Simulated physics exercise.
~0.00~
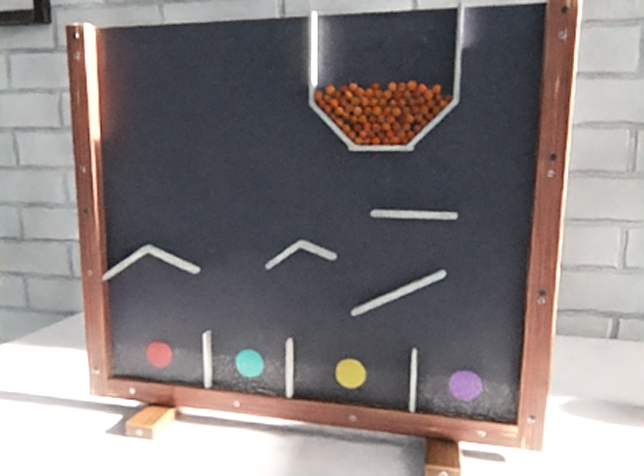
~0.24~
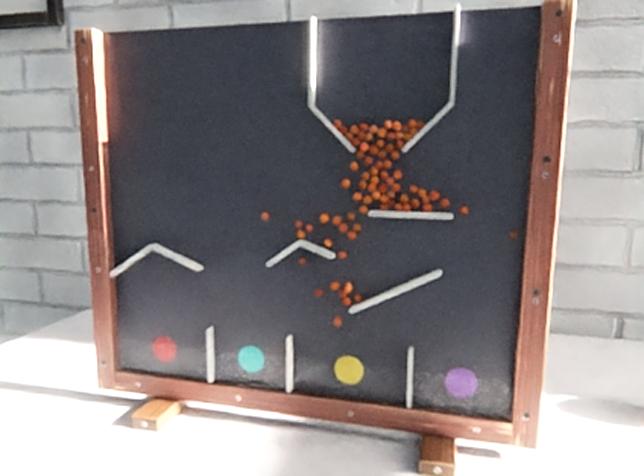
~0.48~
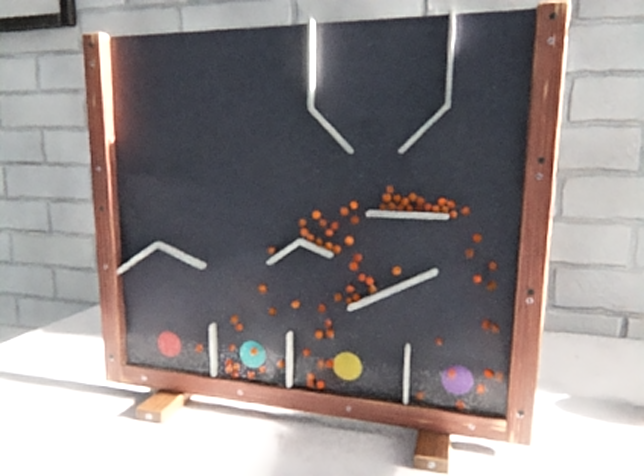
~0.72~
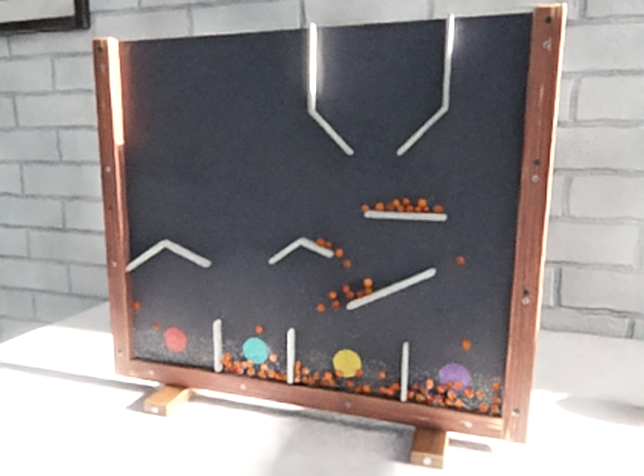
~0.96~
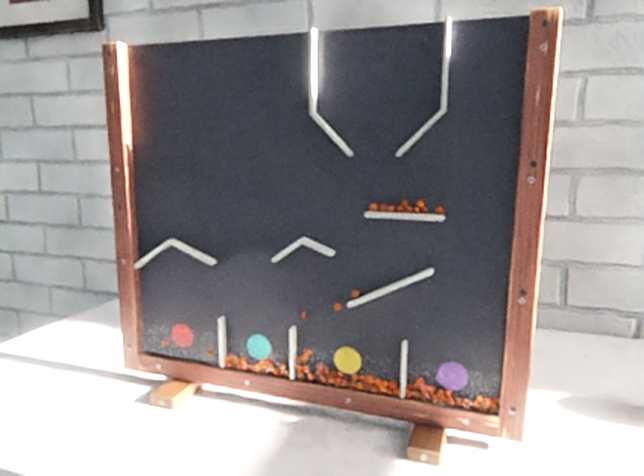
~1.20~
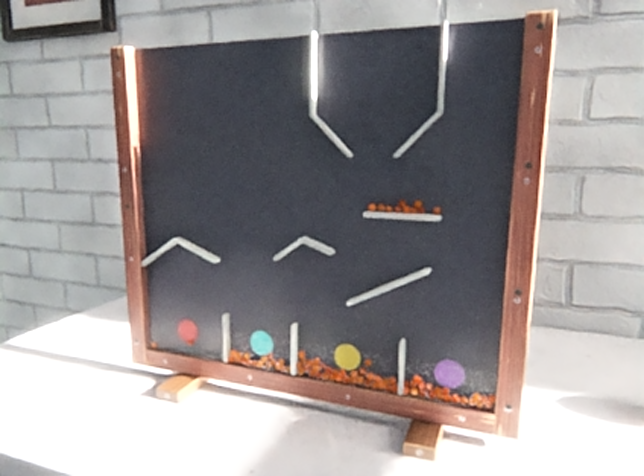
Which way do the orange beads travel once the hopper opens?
The beads move down, spilling over the ledges toward the bins at the bottom of the board.
